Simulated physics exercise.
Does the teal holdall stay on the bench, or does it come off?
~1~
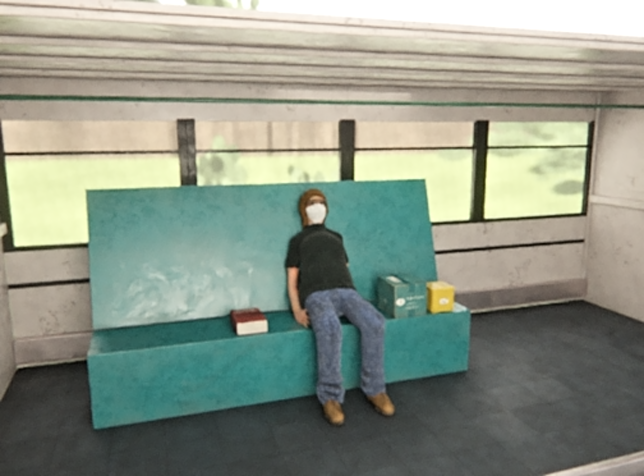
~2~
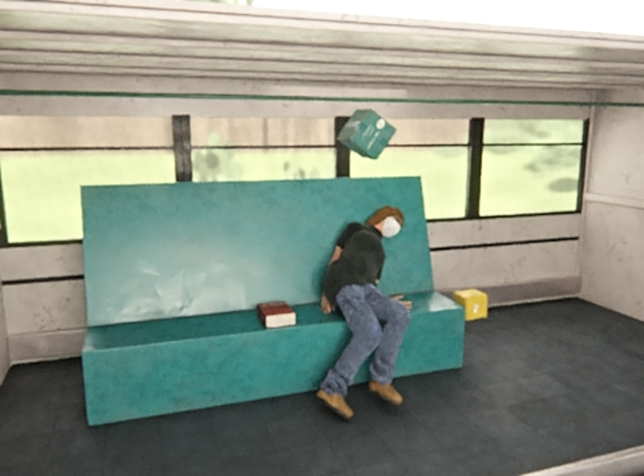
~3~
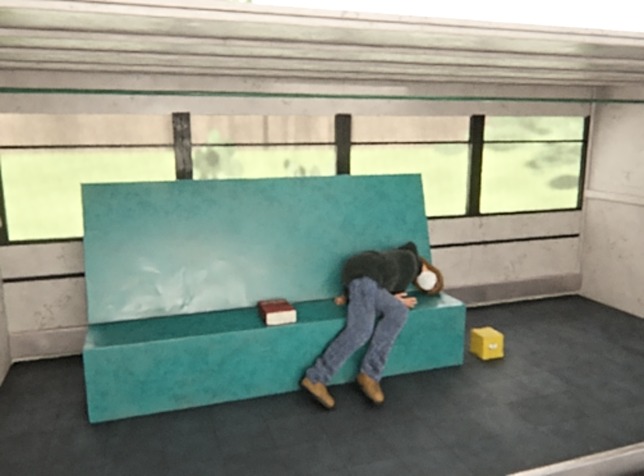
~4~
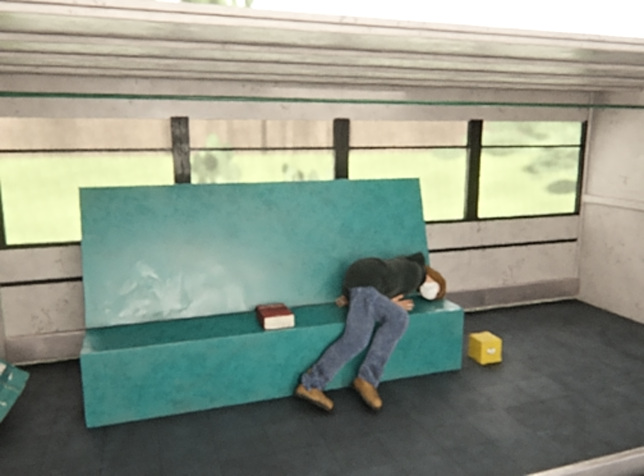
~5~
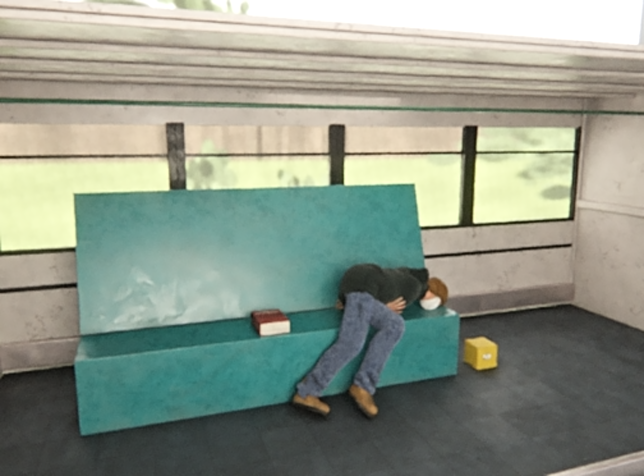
The teal holdall comes off the bench. It flies up into the air, later shows low at the left edge, and is not on the seat at the end.
Inside a pale carriage with a row of windows, a sleeper in a dark top and jeans leans back on a long teal bench, with a red folder on the left and a teal holdall and yellow tub on the right. The sleeper tips to the right as the holdall flies up, turning in the air, and the tub goes off the bench's right end. The sleeper folds down sideways onto the seat, arms loose, while the tub lands on the floor. The holdall shows briefly low at the left edge, then is out of view. The folder, shifted only slightly, stays on the bench beside the slumped sleeper.
